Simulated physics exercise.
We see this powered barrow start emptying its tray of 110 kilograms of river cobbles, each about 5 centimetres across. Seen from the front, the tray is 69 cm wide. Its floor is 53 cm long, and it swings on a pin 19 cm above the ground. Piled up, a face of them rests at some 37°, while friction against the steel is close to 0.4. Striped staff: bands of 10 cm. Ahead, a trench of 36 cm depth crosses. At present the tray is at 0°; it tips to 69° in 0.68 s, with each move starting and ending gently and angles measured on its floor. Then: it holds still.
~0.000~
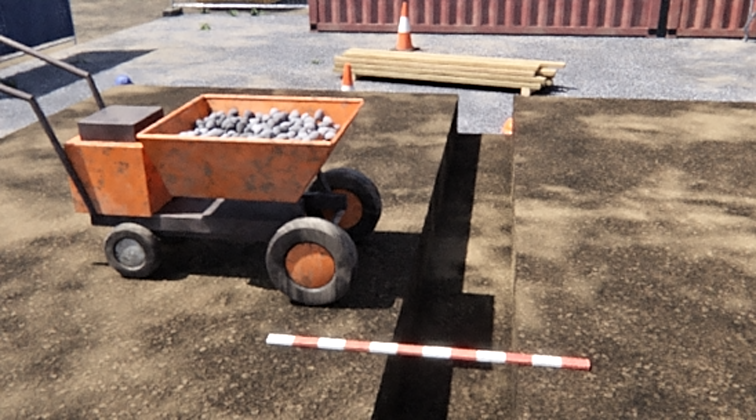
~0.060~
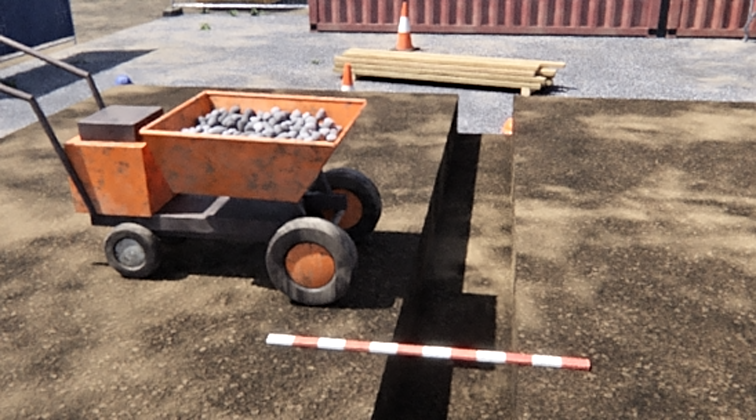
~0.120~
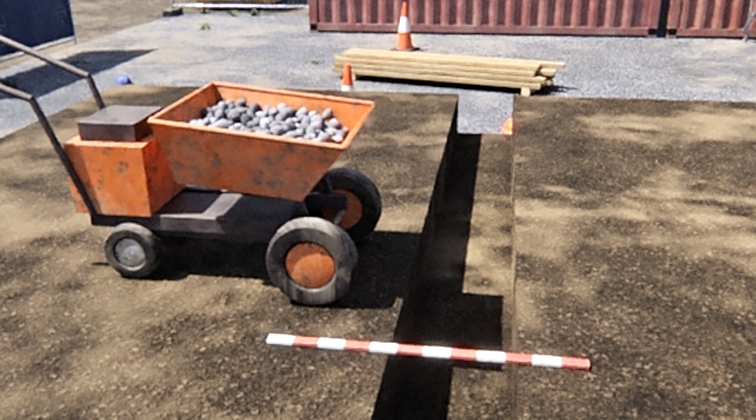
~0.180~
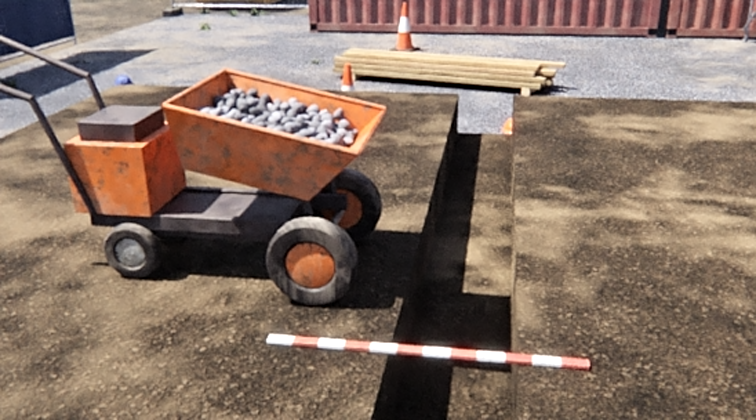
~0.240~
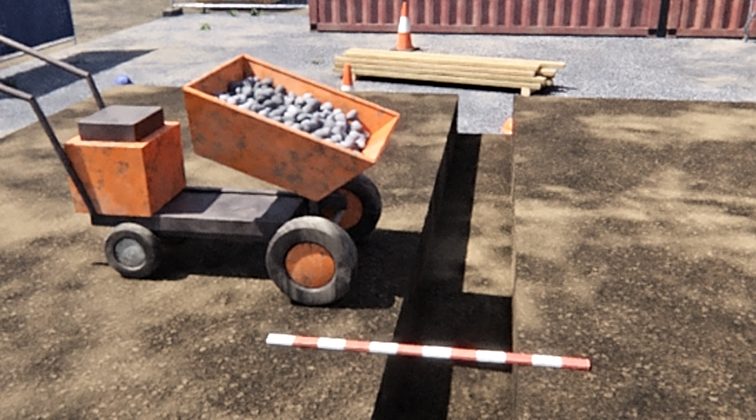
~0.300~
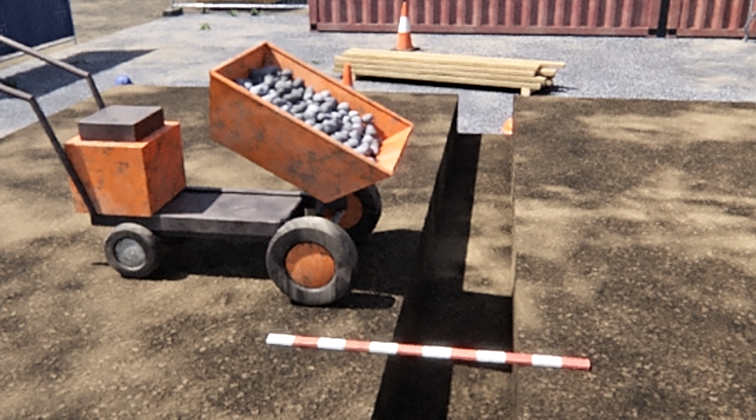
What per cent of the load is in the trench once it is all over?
69 %.
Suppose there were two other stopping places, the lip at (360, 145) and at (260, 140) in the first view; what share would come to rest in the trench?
First place roughly 50%, second roughly 95%.
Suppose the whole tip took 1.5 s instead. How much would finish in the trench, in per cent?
In that case some 90 per cent.
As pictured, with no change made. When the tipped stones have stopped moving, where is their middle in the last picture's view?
I'd point somewhere around (492, 336).
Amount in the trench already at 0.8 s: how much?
Roughly 25% by that time.
After 0.5 s the floor is at 58°; 100 % in the tray; the foremost stones are at (417, 200).
After 0.8 s the floor is at 69°; 77 % in the tray, 23 % in the trench, 1 % past the trench; the foremost stones are at (518, 267).
After 1.1 s the floor is at 69°; 27 % in the tray, 42 % in the trench, 31 % past the trench; the foremost stones are at (668, 284).
After 3.1 s the floor is at 69°; 0 % in the tray, 69 % in the trench, 31 % past the trench; the foremost stones are past the picture's edge.
